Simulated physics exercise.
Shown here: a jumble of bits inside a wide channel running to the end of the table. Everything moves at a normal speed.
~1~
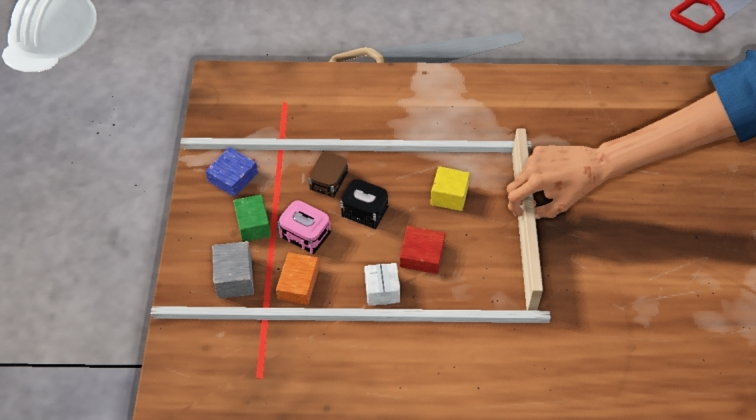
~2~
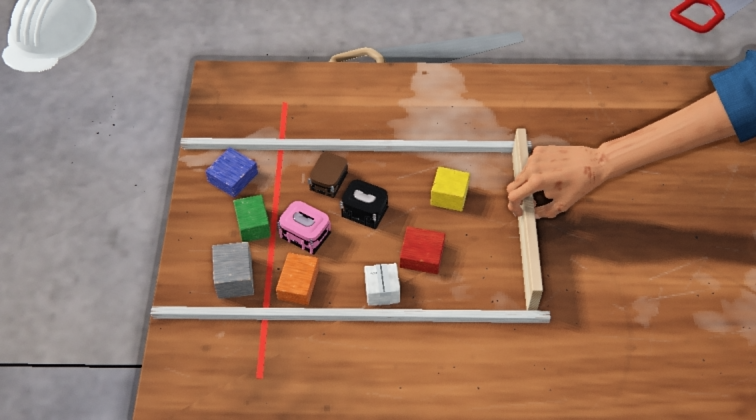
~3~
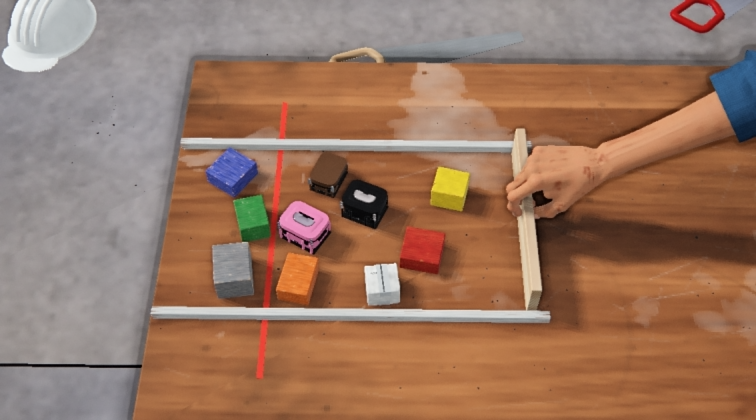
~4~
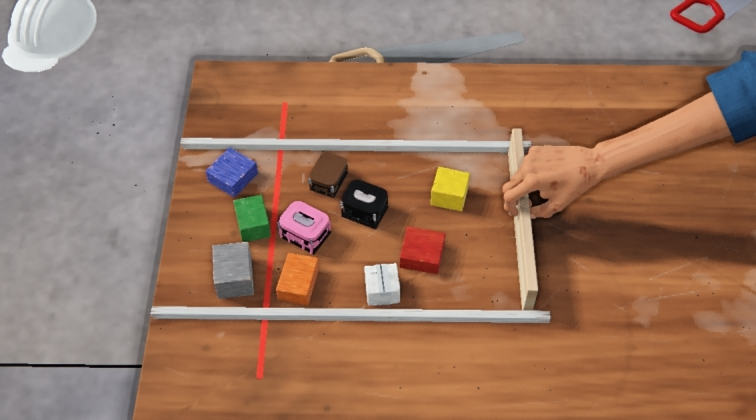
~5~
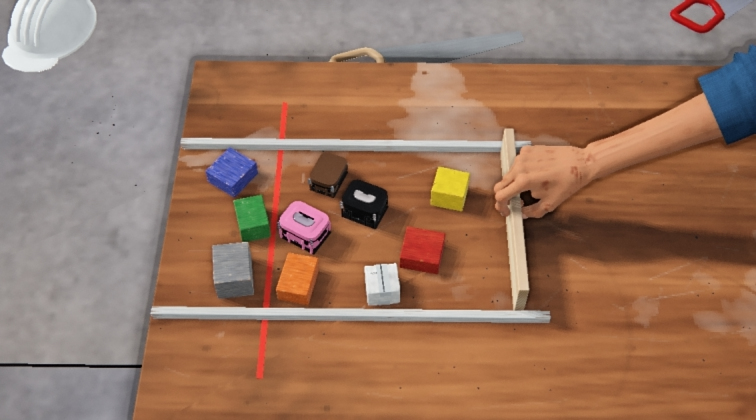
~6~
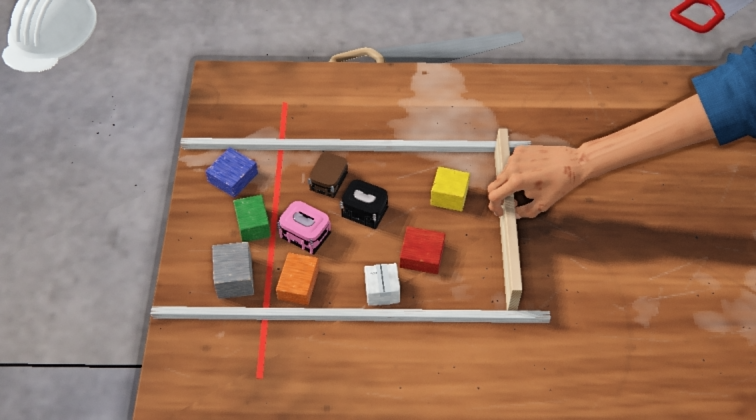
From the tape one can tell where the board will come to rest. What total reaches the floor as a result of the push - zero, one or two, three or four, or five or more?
The push will most likely fail to drop any piece.
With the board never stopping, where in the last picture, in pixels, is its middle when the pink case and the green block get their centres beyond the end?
The pink case puts it at (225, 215), the green block at (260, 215).
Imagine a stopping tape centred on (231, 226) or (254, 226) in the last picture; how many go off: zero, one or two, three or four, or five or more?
At each place: 1 or 2 and 1 or 2.
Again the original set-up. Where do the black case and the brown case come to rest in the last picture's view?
Final centres, in order: Near (222, 201), near (262, 156).
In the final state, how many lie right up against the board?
Number in contact with it: 4.
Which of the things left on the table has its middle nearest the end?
The one in question is the green block.
Early on, none off yet; blue block at rest near (232, 172); grey block at rest near (233, 270); green block at rest near (252, 218).
Finally, the number that fall off is zero.
